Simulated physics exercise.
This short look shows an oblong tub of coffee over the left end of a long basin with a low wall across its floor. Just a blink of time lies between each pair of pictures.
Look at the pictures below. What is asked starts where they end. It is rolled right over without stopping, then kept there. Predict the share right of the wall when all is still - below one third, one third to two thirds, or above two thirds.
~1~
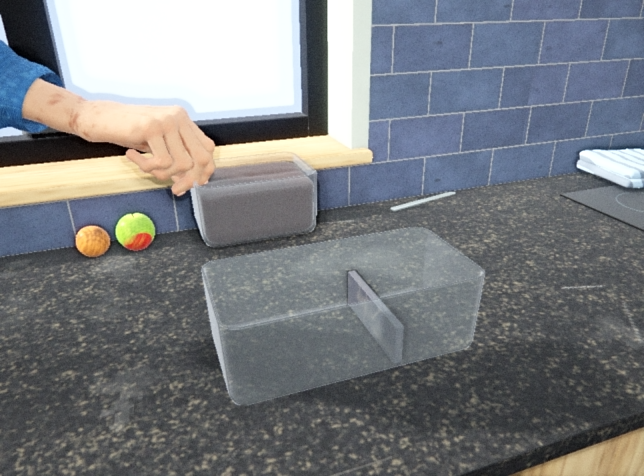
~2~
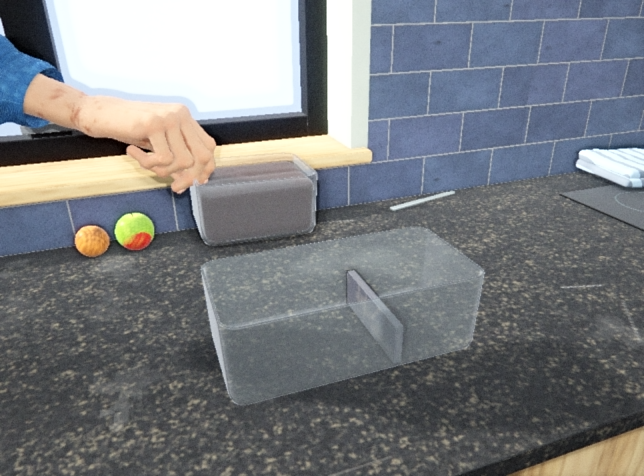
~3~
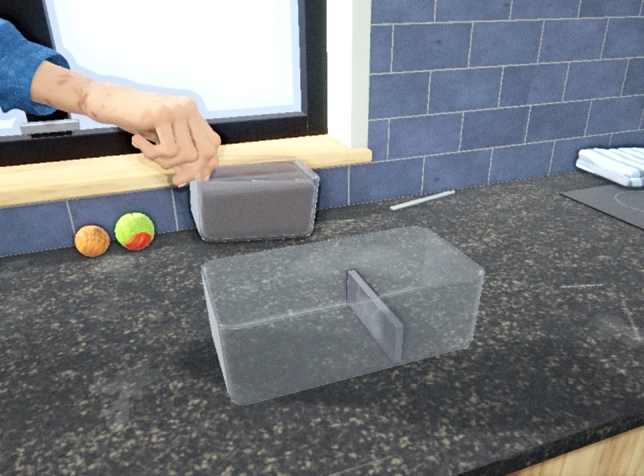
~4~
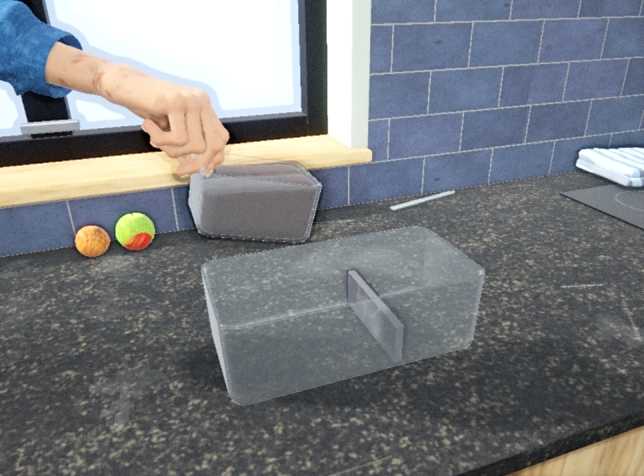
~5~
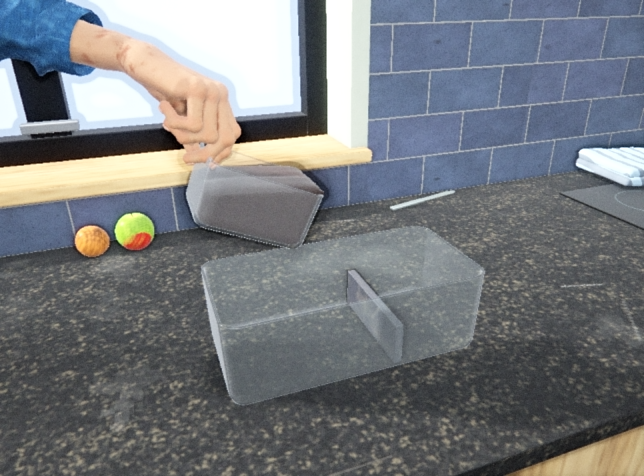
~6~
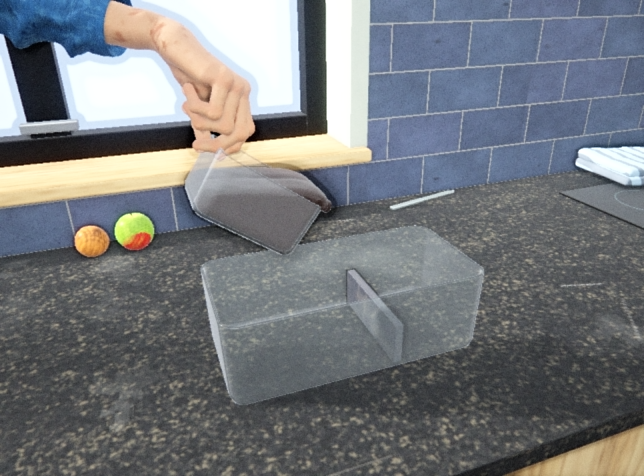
The share right of the wall ends up below one third.
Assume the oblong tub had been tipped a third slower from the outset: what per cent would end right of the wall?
Near 5 in a hundred.
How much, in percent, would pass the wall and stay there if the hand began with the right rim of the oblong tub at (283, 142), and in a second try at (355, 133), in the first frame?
The first start yields 5 per cent, the second 70 per cent.
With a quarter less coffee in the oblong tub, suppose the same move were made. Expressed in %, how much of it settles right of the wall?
I'd put it at around 5 %.
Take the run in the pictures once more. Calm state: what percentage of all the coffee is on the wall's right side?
Some 5 per cent.
A moment on, the tilt is 103° and 14 per cent is still to pour, 54 is left of the wall and 0 right of it.
Next, the tilt is 114° and 1 per cent is still to pour, 93 is left of the wall and 1 right of it.
Then the tilt is 114° and 0 per cent is still to pour, 95 is left of the wall and 3 right of it.
Later the tilt is 114° and 0 per cent is still to pour, 95 is left of the wall and 3 right of it.
In the end 95 per cent lies left of the wall, 3 right of it and 2 outside.
